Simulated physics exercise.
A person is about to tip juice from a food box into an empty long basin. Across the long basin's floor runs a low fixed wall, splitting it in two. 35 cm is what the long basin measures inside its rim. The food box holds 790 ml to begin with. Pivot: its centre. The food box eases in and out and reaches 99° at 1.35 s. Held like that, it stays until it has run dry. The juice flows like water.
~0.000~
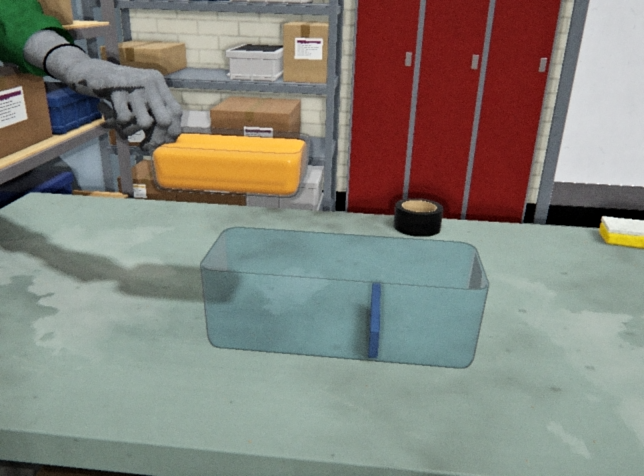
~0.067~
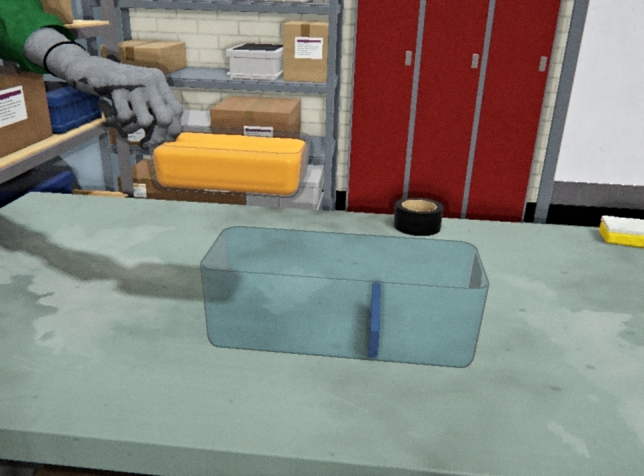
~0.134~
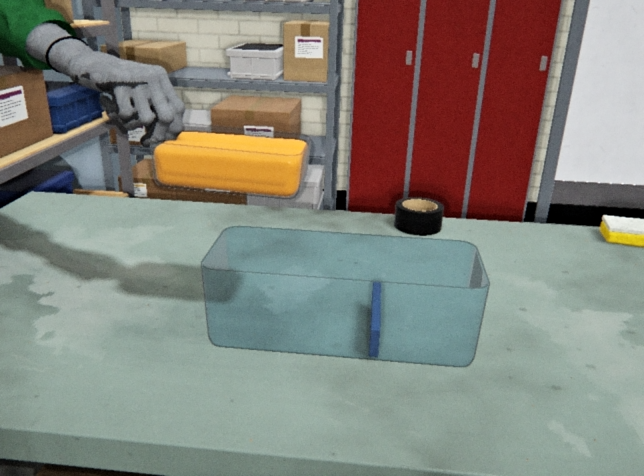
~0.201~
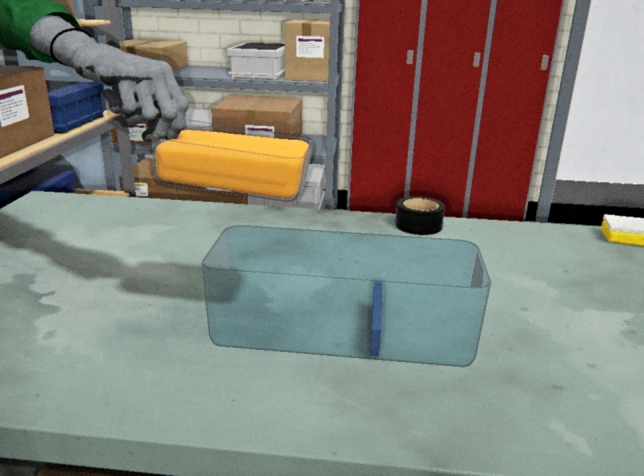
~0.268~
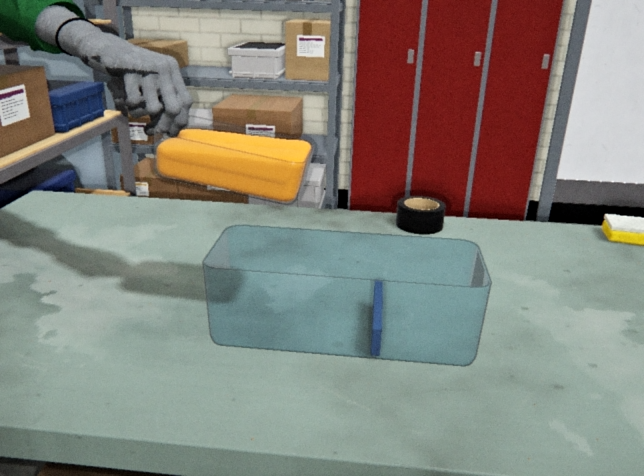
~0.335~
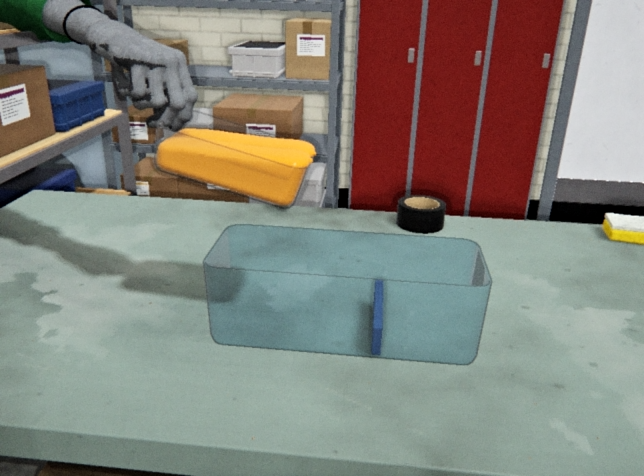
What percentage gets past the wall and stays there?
About 11 per cent.
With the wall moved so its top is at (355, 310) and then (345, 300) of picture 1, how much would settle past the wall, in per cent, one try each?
The first gives near 45 per cent and the second near 55 per cent.
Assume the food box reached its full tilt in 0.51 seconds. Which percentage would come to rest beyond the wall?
That would give about 25 percent.
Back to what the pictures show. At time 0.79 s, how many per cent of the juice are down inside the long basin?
Roughly 42 per cent.
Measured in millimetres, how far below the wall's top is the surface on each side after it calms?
Noted: Left near 20 mm, right near 36 mm.
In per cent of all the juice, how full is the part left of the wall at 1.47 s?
I'd say near 78 percent.
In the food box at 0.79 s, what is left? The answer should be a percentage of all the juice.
I'd put it near 20 percent.
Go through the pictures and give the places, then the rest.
It leans 0°; its right rim is at (305, 145); the juice meets the walls at (166, 142) and (304, 149); the long basin's rim runs from (213, 248) to (481, 266); the wall's top is at (376, 306), in the first picture.
It leans 1°; its right rim is at (306, 145); the juice meets the walls at (166, 141) and (304, 149), in the second picture.
It leans 2°; its right rim is at (307, 147); the juice meets the walls at (167, 139) and (305, 150), in the third picture.
It leans 5°; its right rim is at (308, 150); the juice meets the walls at (169, 138) and (307, 150), in the fourth picture.
It leans 9°; its right rim is at (309, 155); the juice meets the walls at (170, 137) and (309, 150), in the fifth picture.
It leans 14°; its right rim is at (310, 160); the juice meets the walls at (171, 136) and (310, 155); 3 per cent is over the edge, in the sixth picture.
By 0.79 s the tilt is 63° and 20 per cent is still to pour, 37 is left of the wall and 5 right of it.
By 1.12 s the tilt is 92° and 5 per cent is still to pour, 73 is left of the wall and 8 right of it.
By 1.47 s the tilt is 99° and 0 per cent is still to pour, 79 is left of the wall and 10 right of it.
By 1.85 s the tilt is 99° and 0 per cent is still to pour, 78 is left of the wall and 11 right of it.
At rest 78 per cent lies left of the wall, 11 right of it and 10 outside.
